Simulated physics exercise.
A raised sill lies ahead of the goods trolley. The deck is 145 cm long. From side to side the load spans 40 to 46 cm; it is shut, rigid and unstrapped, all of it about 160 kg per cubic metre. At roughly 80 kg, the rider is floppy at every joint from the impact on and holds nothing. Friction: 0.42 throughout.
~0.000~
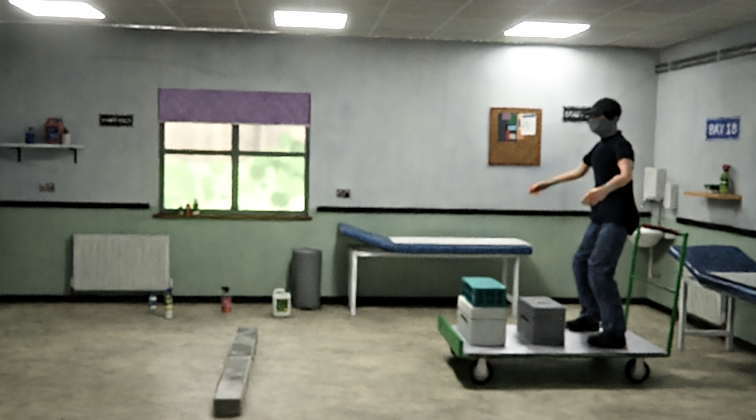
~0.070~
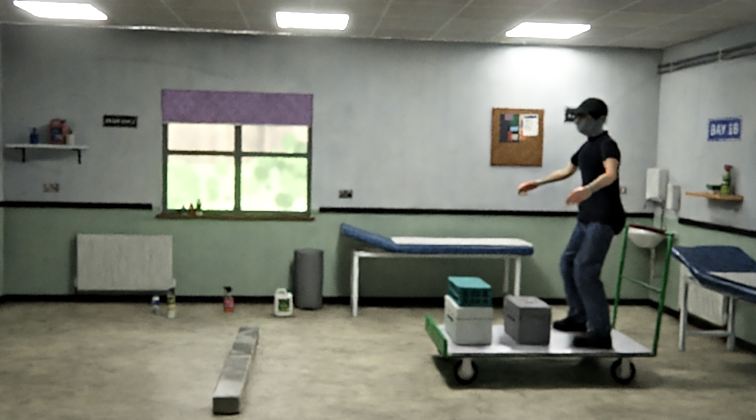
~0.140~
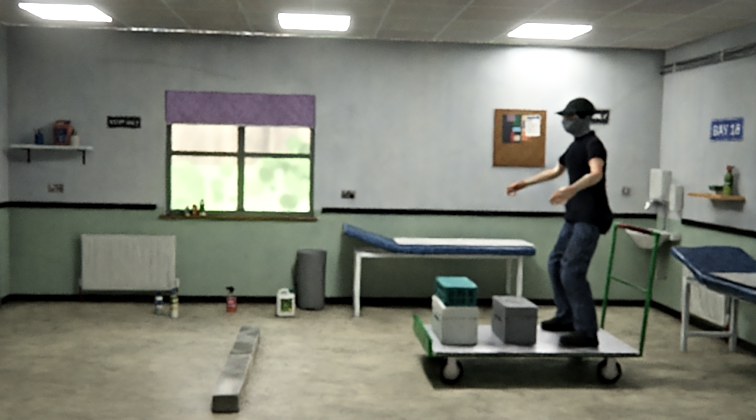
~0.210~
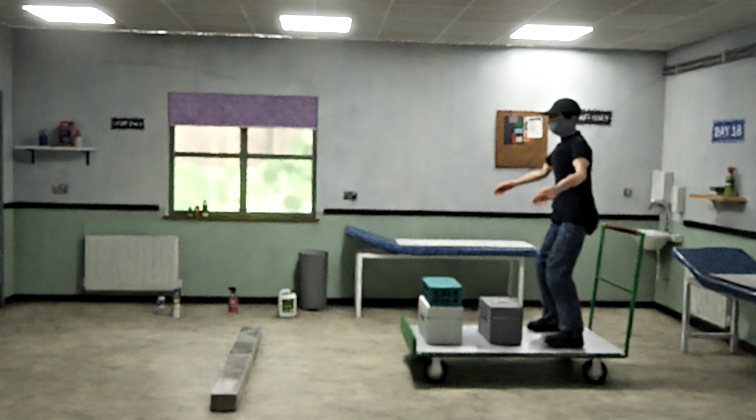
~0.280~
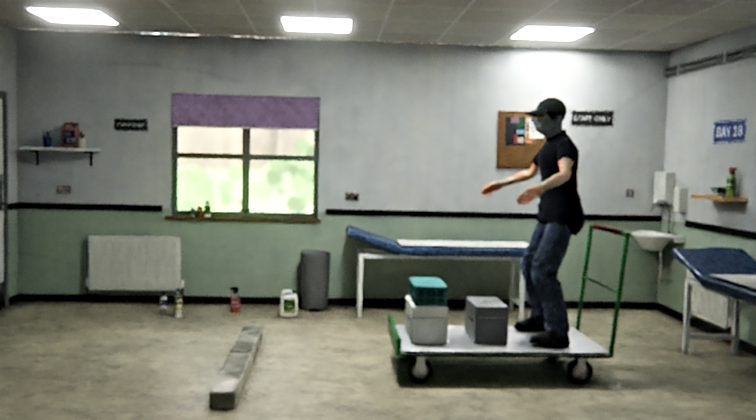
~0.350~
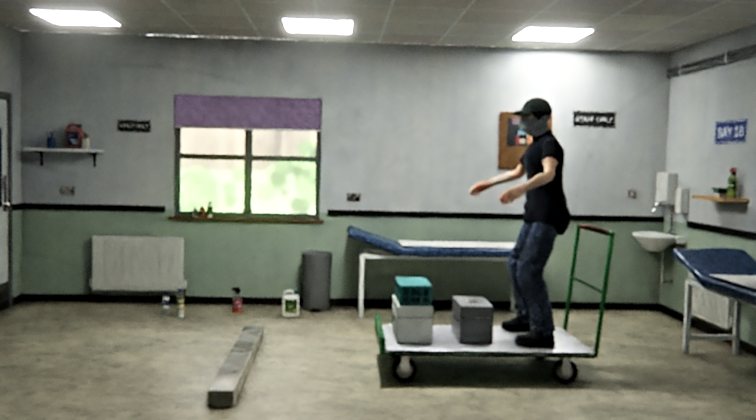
The video shows a person in a black cap and face covering standing on a green-handled trolley, arms held forward, as it rolls steadily left across a clinic-like room, carrying a teal crate and grey boxes past a blue examination bed.
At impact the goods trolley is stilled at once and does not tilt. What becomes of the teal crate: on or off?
I'd expect it to overrun the edge.
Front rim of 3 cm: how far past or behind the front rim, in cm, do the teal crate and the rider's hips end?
With that rim, teal finishes 20 cm past and the hips stay 90 cm behind.
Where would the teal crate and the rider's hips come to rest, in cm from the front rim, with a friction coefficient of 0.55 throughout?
Final: Teal 30 cm past rim; hips 90 cm behind rim.
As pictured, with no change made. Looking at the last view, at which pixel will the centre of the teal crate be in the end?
Resting point approx. (206, 351).
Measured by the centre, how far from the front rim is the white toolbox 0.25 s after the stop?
Around 15 cm short of the front rim.
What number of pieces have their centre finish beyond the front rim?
1.
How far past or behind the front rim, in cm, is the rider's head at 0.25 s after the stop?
Position: Approx. 70 cm behind the front rim.
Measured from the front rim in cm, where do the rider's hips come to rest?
They settle some 100 centimetres behind the rim.
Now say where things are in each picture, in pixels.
In the first picture, teal crate (483, 292), hips (615, 214), rim corner (461, 353); 0 cm covered, 149 to go.
In the second picture, teal crate (469, 292), hips (601, 214), rim corner (445, 352); 10 cm covered, 139 to go.
In the third picture, teal crate (456, 291), hips (588, 214), rim corner (430, 352); 20 cm covered, 130 to go.
In the fourth picture, teal crate (441, 291), hips (575, 214), rim corner (414, 351); 30 cm covered, 120 to go.
In the fifth picture, teal crate (427, 291), hips (561, 214), rim corner (399, 351); 39 cm covered, 110 to go.
In the sixth picture, teal crate (413, 291), hips (547, 214), rim corner (383, 350); 49 cm covered, 100 to go. Speed about 1.4 m/s.
Impact comes at 1.06 s.
After 1.31 s the teal crate is 1 cm behind the rim, tilted 10°, near (242, 288) in the last picture's view.
After 1.61 s the teal crate is 21 cm past the rim, tilted 80°, near (210, 336) in the last picture's view.
After 2.06 s the teal crate is 24 cm past the rim, tilted 90°, near (206, 351) in the last picture's view.
When all is still (2.6 s), past the rim, teal crate; behind it, white toolbox, grey toolbox and the rider's hips.
